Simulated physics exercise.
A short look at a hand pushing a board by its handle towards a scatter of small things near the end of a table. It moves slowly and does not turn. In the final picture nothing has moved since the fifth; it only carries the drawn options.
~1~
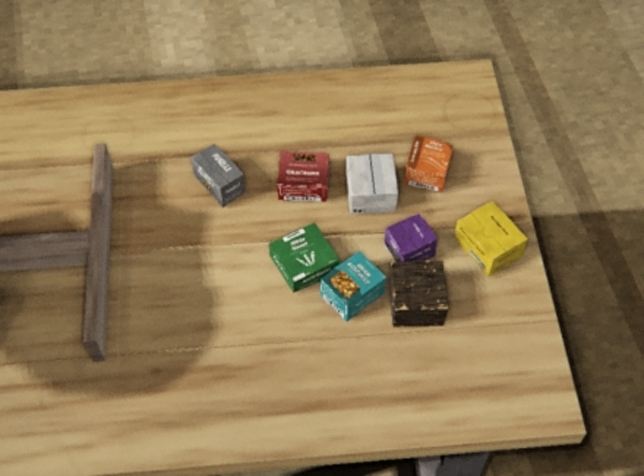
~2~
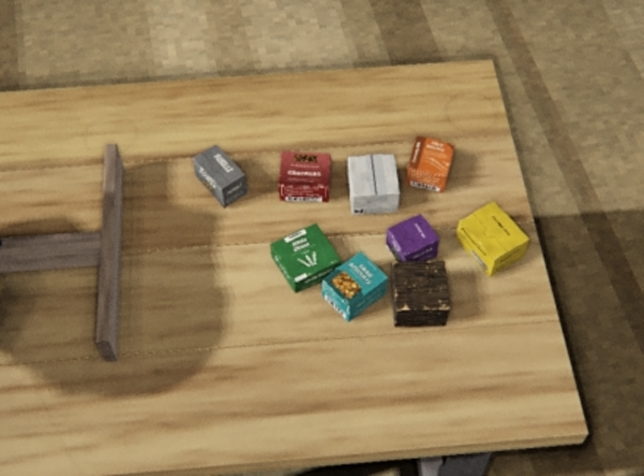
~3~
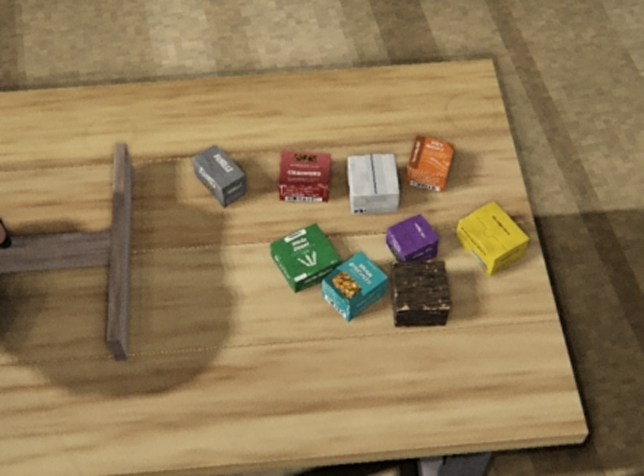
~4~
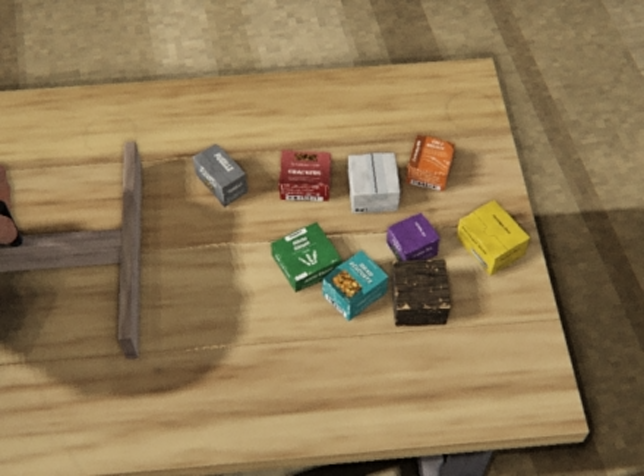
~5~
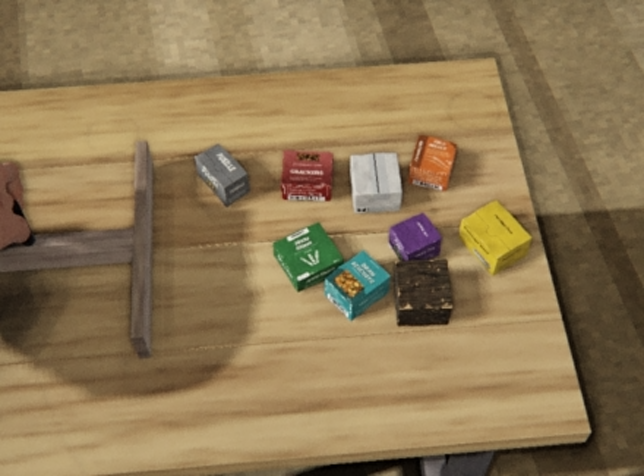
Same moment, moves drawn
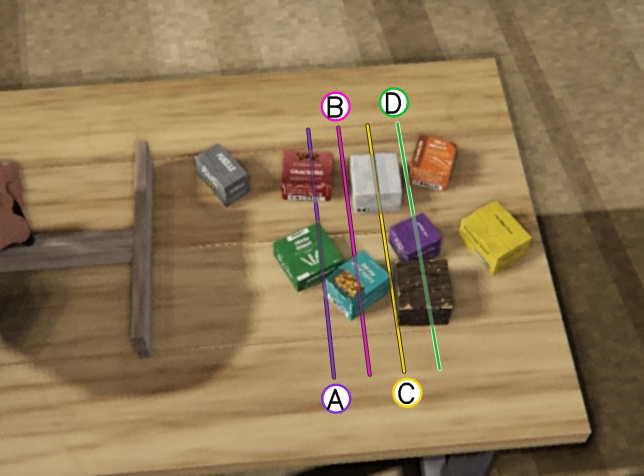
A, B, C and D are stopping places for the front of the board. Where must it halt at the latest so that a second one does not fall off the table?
No second one falls up to D.
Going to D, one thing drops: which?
It is the orange box.
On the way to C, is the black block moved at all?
Yes.
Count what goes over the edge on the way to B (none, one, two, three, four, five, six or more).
In all, none.
On the marked copy, A at (320, 243); B at (353, 241); C at (384, 238); D at (417, 236).
Taking D. A third of the way, board (239, 225); grey packet (260, 176); yellow packet (495, 237).
Two thirds of the way, board (339, 217); orange box (482, 158); white box (443, 179).
When it is over, board (414, 212); orange box over the edge; yellow packet (537, 236); one fallen.
As for the rest, A is within the limit but short; B is within the limit but short; C is within the limit but short.
